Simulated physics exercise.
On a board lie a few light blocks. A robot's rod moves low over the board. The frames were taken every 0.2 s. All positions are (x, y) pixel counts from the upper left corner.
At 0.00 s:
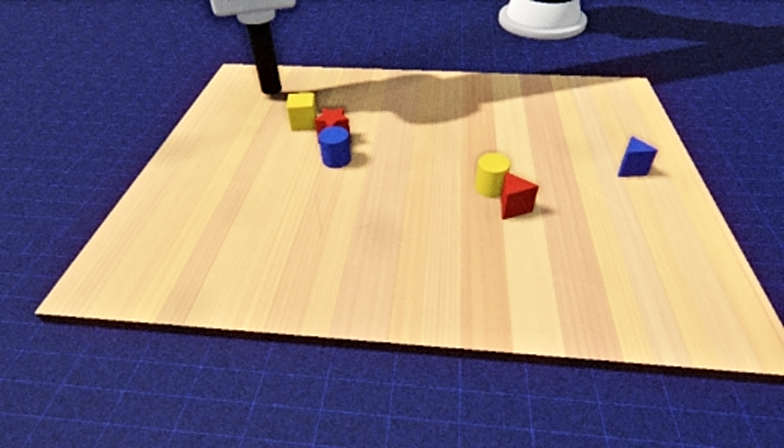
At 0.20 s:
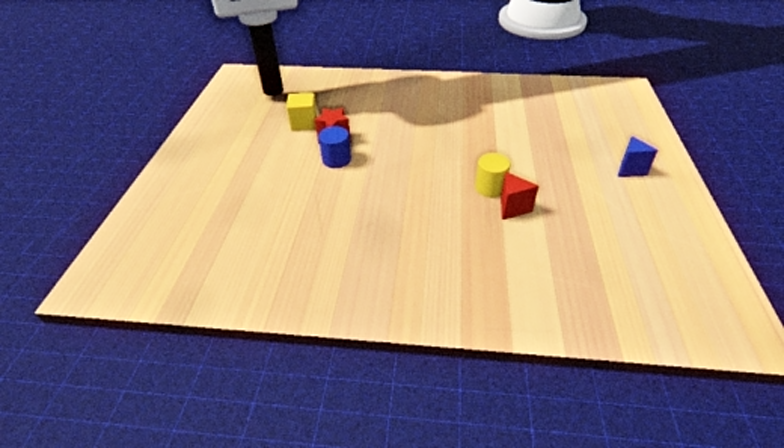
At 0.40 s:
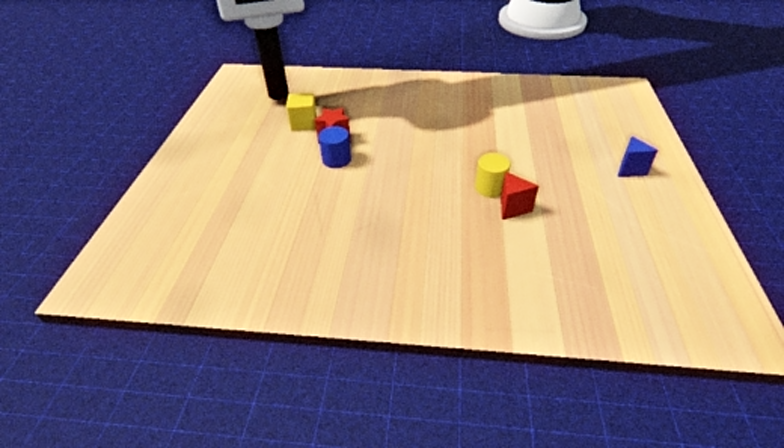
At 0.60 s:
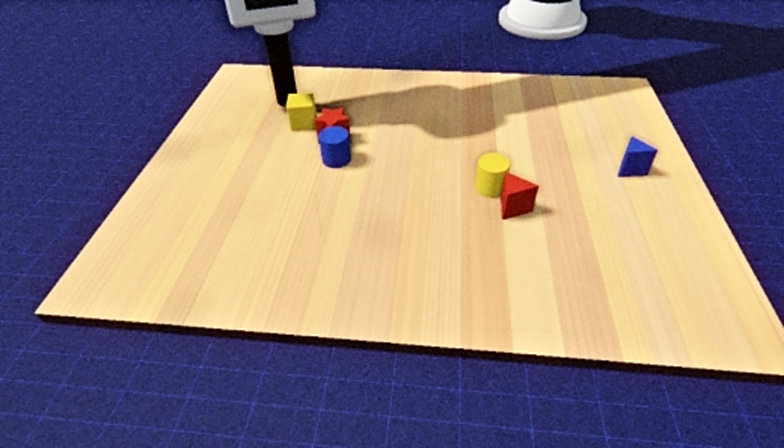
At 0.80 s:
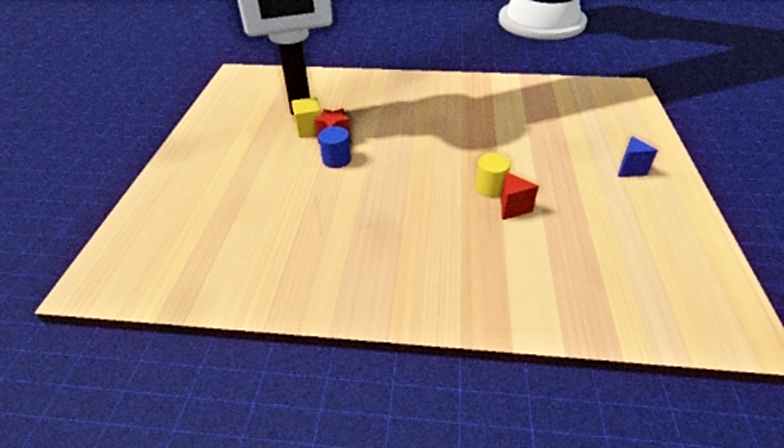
A robot's black rod moves slowly rightward and toward the viewer over a wooden board, reaches the yellow block and nudges it slightly, while the red star, blue cylinder and the other blocks stay still.
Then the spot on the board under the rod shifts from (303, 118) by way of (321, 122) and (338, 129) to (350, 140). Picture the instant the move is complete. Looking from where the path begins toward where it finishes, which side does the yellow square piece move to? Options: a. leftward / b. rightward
It's b.
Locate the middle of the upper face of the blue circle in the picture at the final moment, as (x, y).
Somewhere near (336, 144).
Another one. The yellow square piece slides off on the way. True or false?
True - the claim holds.
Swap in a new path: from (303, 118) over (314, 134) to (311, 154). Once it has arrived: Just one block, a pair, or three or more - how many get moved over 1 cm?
Number moved: 3+.
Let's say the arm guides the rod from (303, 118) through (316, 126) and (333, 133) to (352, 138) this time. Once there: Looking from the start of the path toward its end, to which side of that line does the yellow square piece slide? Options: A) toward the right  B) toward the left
A (toward the right)
On the path given first. Halfway along, rod (330, 119); yellow square piece (312, 113), turned 30° clockwise; red star-shaped block (338, 118); blue circle (335, 136).
At the end, rod (349, 134); yellow square piece (312, 115), turned 50° clockwise; red star-shaped block (349, 128); blue circle (336, 144).
